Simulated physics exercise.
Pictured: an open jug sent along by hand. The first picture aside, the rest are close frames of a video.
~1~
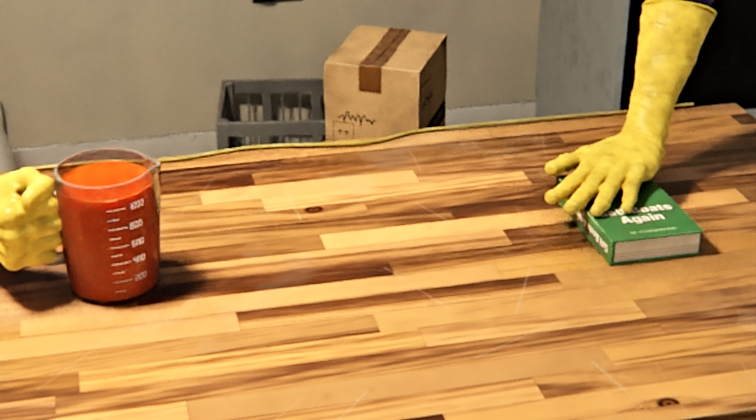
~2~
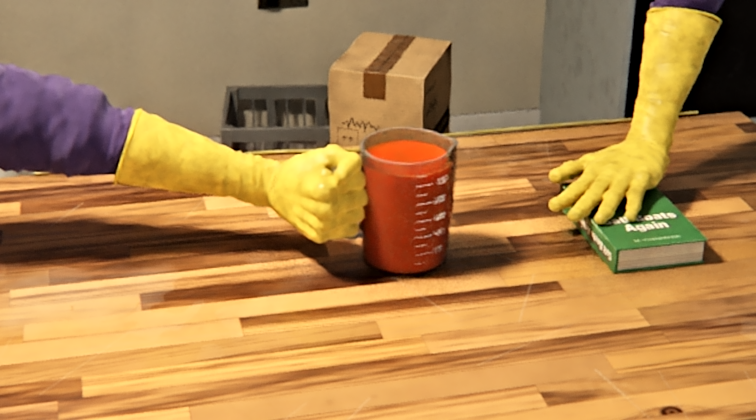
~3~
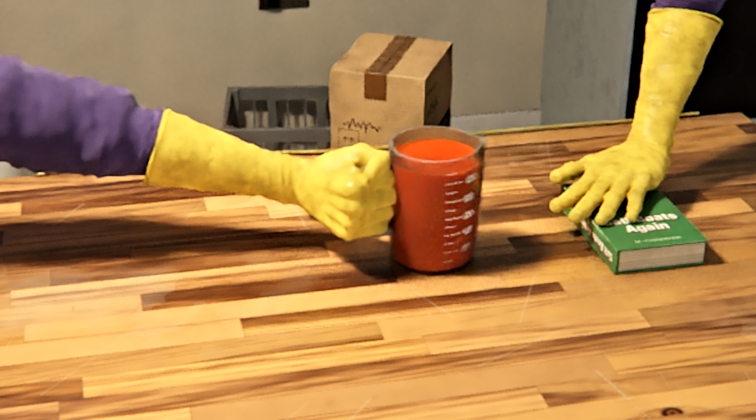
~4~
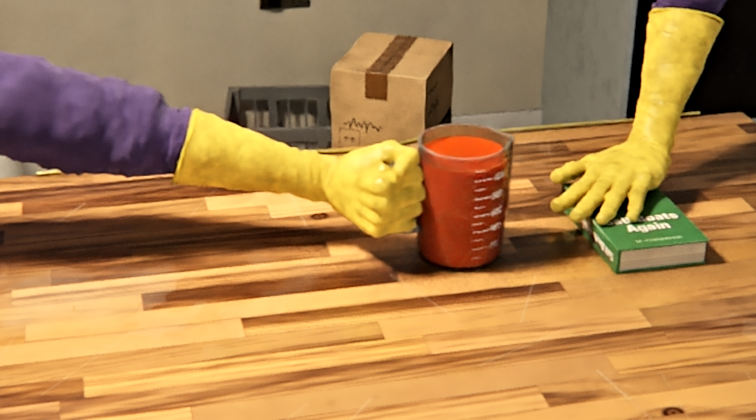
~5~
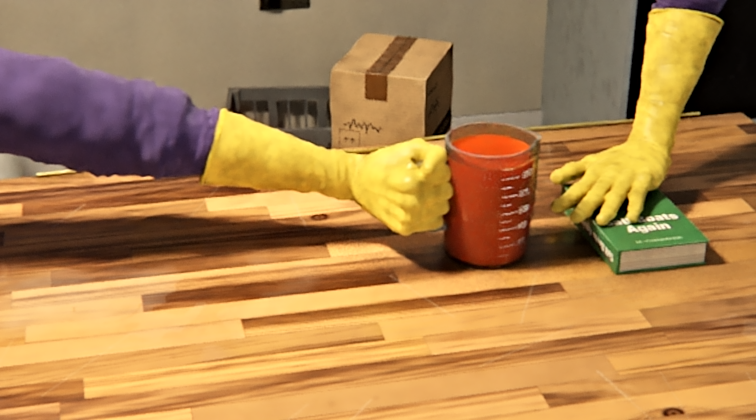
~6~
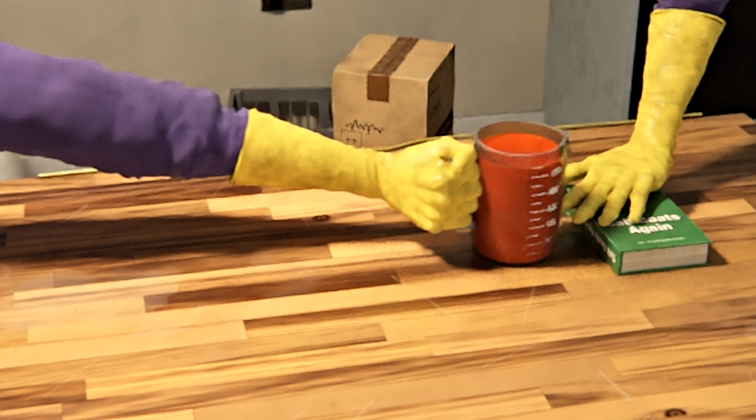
On a wooden tabletop, a yellow-gloved hand slides a nearly full jug of red liquid rightward toward another glove resting on a green book.
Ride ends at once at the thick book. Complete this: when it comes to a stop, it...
When it stops, it loses some.
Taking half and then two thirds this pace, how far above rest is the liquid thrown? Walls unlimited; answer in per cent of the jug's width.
Roughly 15 and 25 percent.
Next, the jug meets the thick book.
After that, the tomato juice surges up the wall; it has slopped over.
Finally, the jug stands at the thick book; it has slopped over.
